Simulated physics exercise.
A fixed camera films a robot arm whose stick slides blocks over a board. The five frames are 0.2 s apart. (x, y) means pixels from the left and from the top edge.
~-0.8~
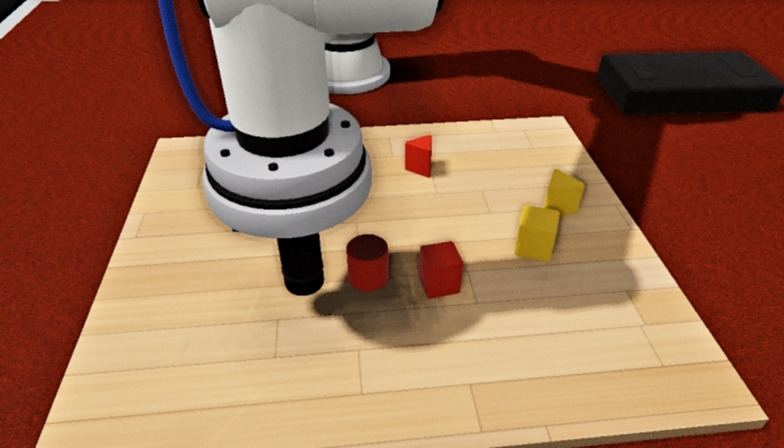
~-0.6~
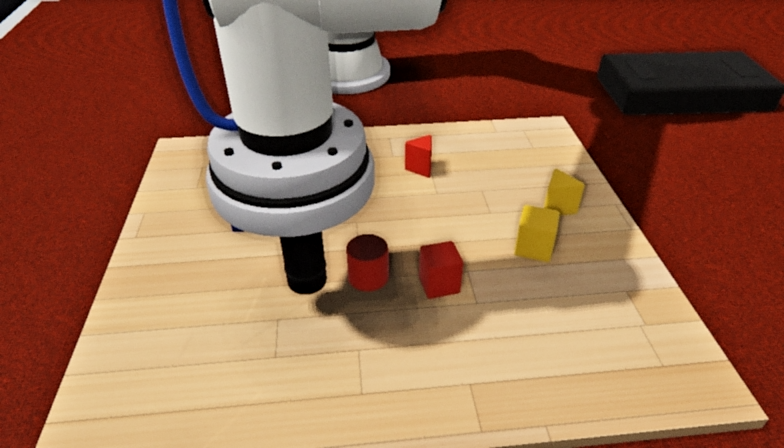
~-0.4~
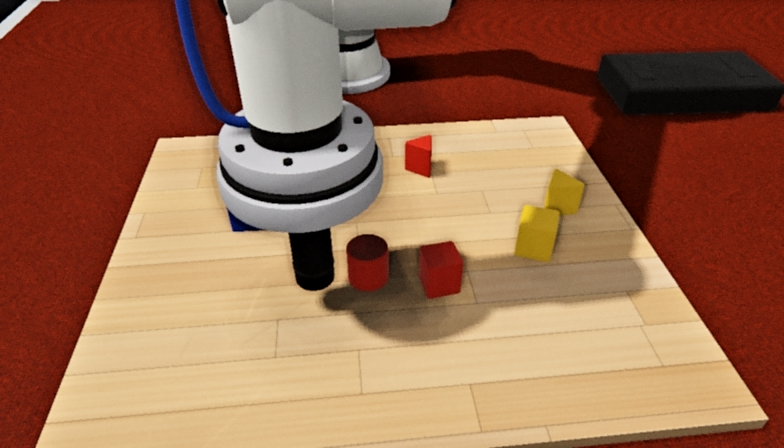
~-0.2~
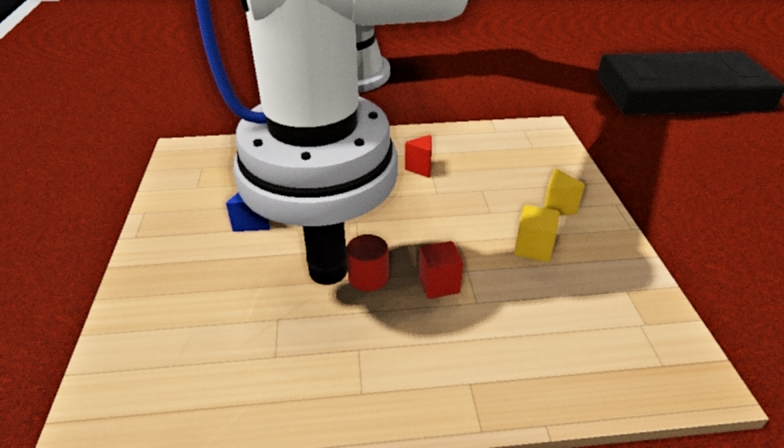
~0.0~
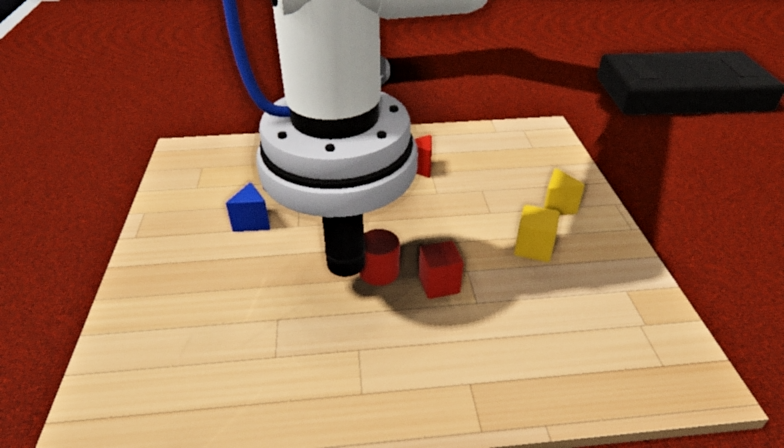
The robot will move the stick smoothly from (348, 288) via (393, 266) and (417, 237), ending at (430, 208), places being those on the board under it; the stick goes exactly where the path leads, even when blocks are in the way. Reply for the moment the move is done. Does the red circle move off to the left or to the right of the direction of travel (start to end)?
With start-to-end as forward, it shifts right.
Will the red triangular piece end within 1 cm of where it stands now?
Yes, that is how it ends up.
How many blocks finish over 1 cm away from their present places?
Here I'd predict a lone block moving more than 1 cm.
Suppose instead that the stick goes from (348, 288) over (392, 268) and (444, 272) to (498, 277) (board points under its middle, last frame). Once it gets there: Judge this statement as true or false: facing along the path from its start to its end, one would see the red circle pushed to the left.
It is true.
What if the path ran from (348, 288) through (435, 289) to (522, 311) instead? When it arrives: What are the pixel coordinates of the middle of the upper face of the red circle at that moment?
I predict (416, 229).
On the path given first. One third of the way, stick at (393, 243); red circle at (422, 219).
Two thirds of the way, stick at (418, 214); red circle at (452, 198).
At the end, stick at (431, 186); red circle at (465, 187); red triangular piece not moved; red square piece not moved.
